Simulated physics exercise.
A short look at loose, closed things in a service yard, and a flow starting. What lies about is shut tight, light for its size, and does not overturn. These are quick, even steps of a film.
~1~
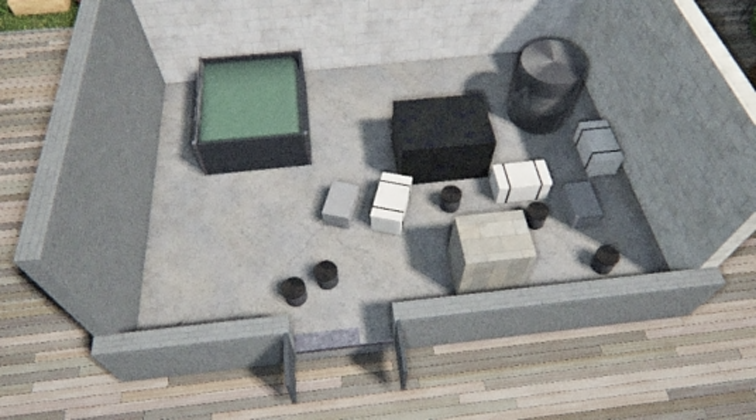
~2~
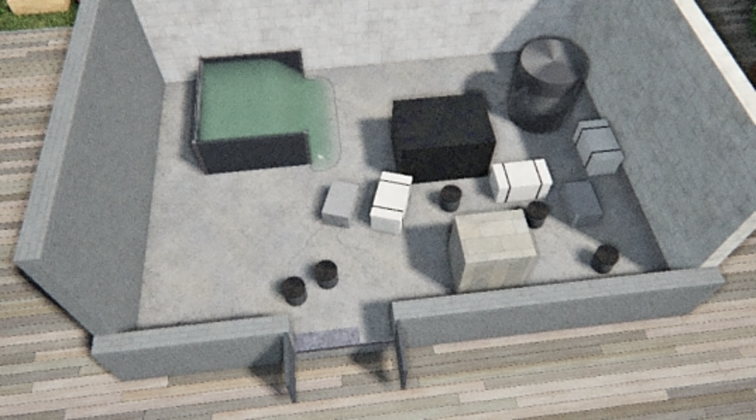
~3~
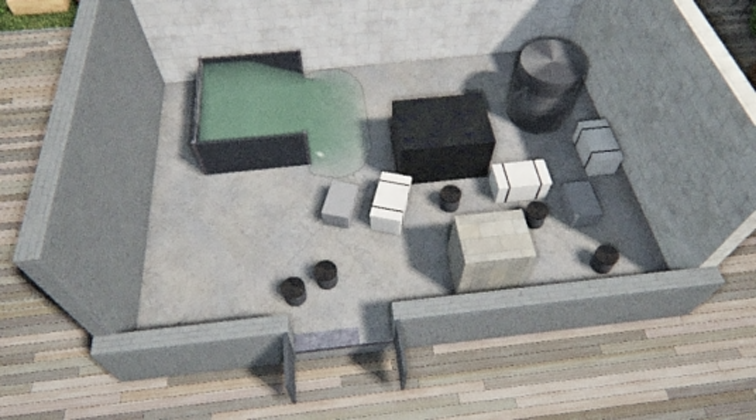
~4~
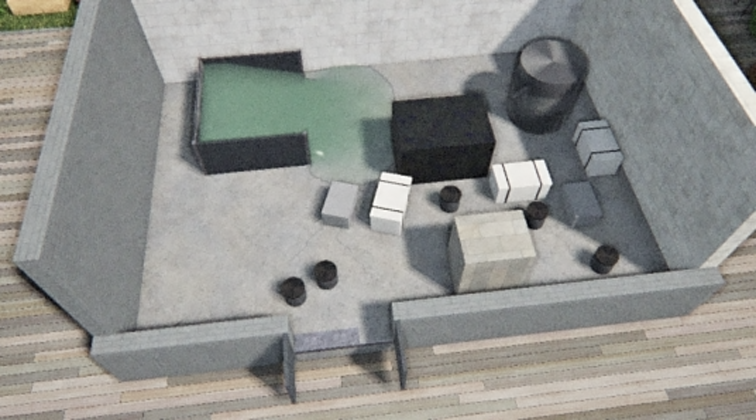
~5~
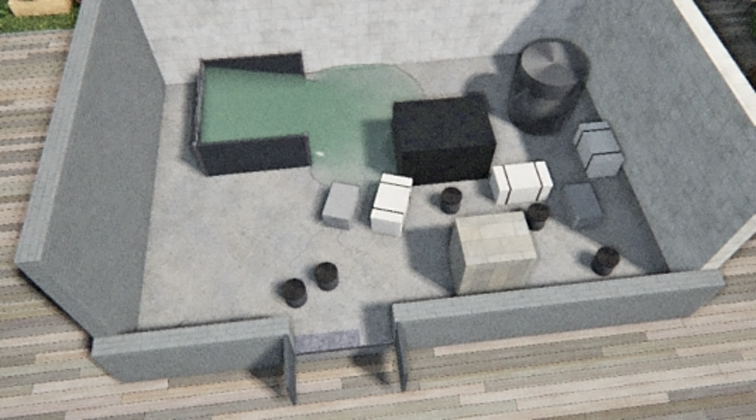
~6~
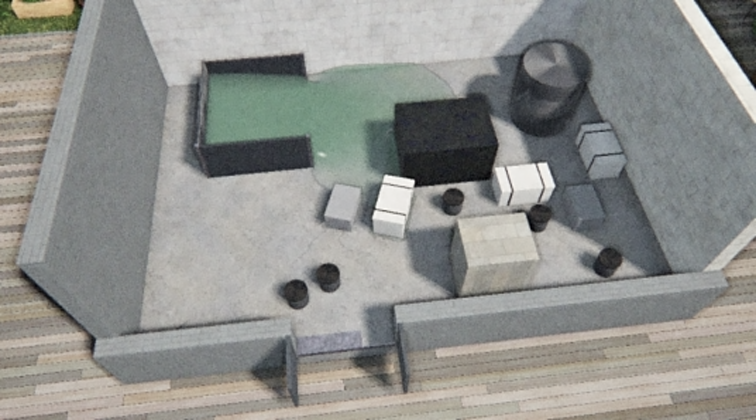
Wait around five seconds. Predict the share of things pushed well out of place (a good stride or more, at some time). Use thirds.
Share: Two thirds or above.
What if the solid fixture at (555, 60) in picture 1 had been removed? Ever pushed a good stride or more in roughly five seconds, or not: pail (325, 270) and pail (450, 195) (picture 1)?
In that order: That far or more, under that.
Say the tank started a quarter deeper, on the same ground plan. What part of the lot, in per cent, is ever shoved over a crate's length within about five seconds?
I make it 90 per cent.
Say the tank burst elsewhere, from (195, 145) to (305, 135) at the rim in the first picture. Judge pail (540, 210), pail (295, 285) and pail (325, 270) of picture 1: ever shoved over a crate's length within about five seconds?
As listed: Less than that, yes, swept aside.
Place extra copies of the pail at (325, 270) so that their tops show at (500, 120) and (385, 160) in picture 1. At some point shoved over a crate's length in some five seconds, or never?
In that order: Yes, shifted that much.
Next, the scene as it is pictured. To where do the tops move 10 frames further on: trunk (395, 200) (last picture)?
Close to (417, 266).
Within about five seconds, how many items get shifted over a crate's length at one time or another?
8 of them.
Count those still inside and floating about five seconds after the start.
It comes to 5.
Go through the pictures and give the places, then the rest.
The first picture shows a pail at (452, 194), on the bottom; a trunk at (602, 140), on the bottom; 0 of 10 have shifted.
The second picture shows a pail at (451, 193) rests on the ground; a trunk at (601, 139) rests on the ground; 0 of 10 have shifted.
The third picture shows a pail at (451, 193) rests on the ground; a trunk at (601, 140) rests on the ground; 0 of 10 have shifted.
The fourth picture shows a pail at (451, 194) rests on the ground; a trunk at (601, 140) rests on the ground; 0 of 10 have shifted.
The fifth picture shows a pail at (452, 195) rests on the ground; a trunk at (602, 142) rests on the ground; 0 of 10 have shifted.
The sixth picture shows a pail at (454, 197) rests on the ground; a trunk at (604, 143) rests on the ground; 0 of 10 have shifted.
A moment on, 0 of 10 are well off their spots; 0 afloat.
Next, 1 of 10 are well off their spots; 0 afloat.
Later, 4 of 10 are well off their spots; 0 afloat.
In the end, 8 of 10 are well off their spots, and 8 have been at some point; 5 afloat.
